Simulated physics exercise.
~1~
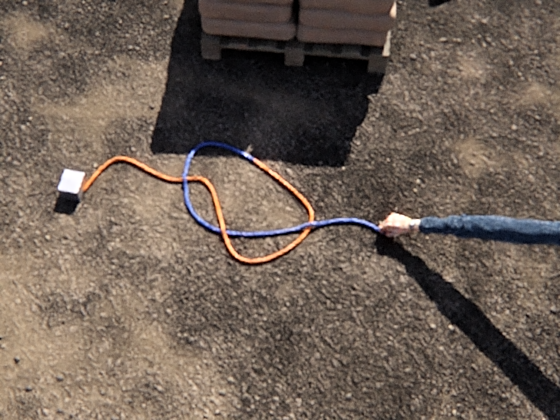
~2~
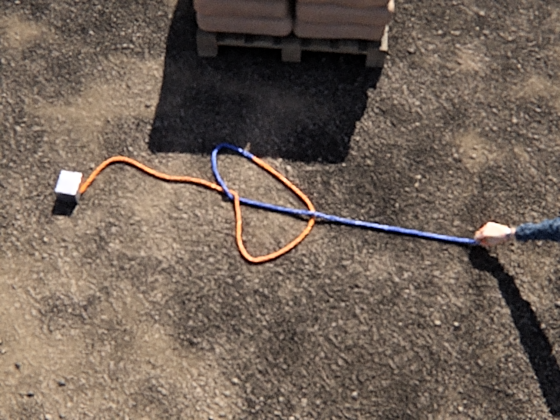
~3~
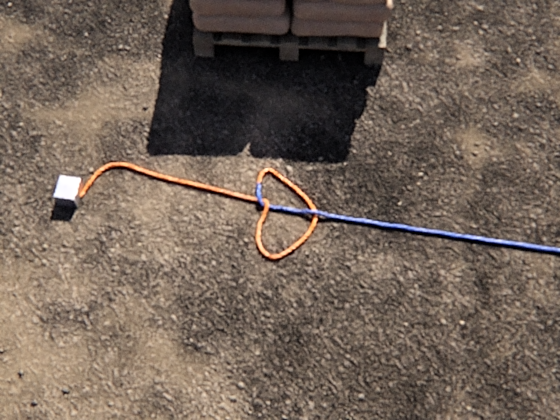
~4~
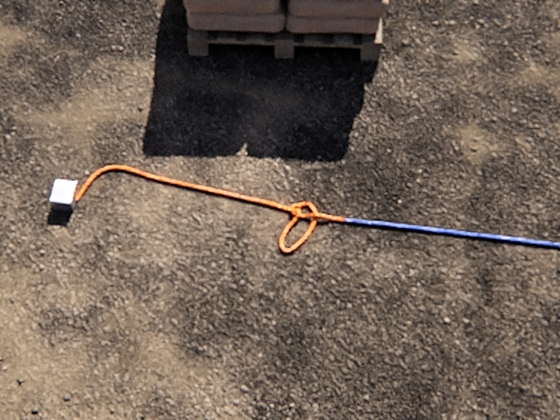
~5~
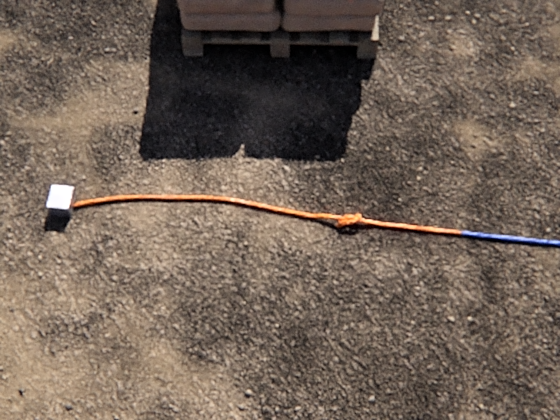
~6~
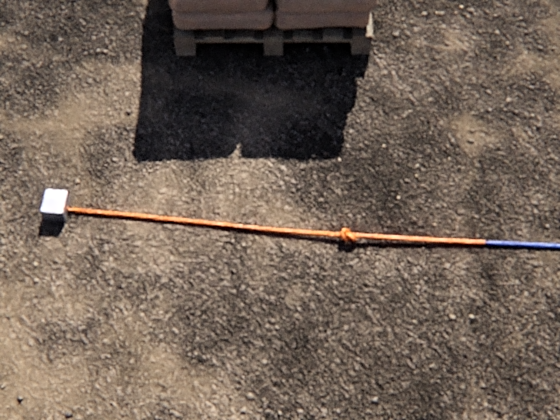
A rope, orange on the left and blue on the right, lies in loose crossing loops on sunlit, gravelly ground seen from above. Its left end is held at a small white block, while a hand in a blue sleeve grips the right end, below a loaded pallet and its dark shadow. The hand pulls the blue end to the right and leaves view. The loops shrink, and the blue part slides out until only a small orange loop remains. Finally the loop closes into a tight orange knot, and the rope stretches nearly straight from the block.
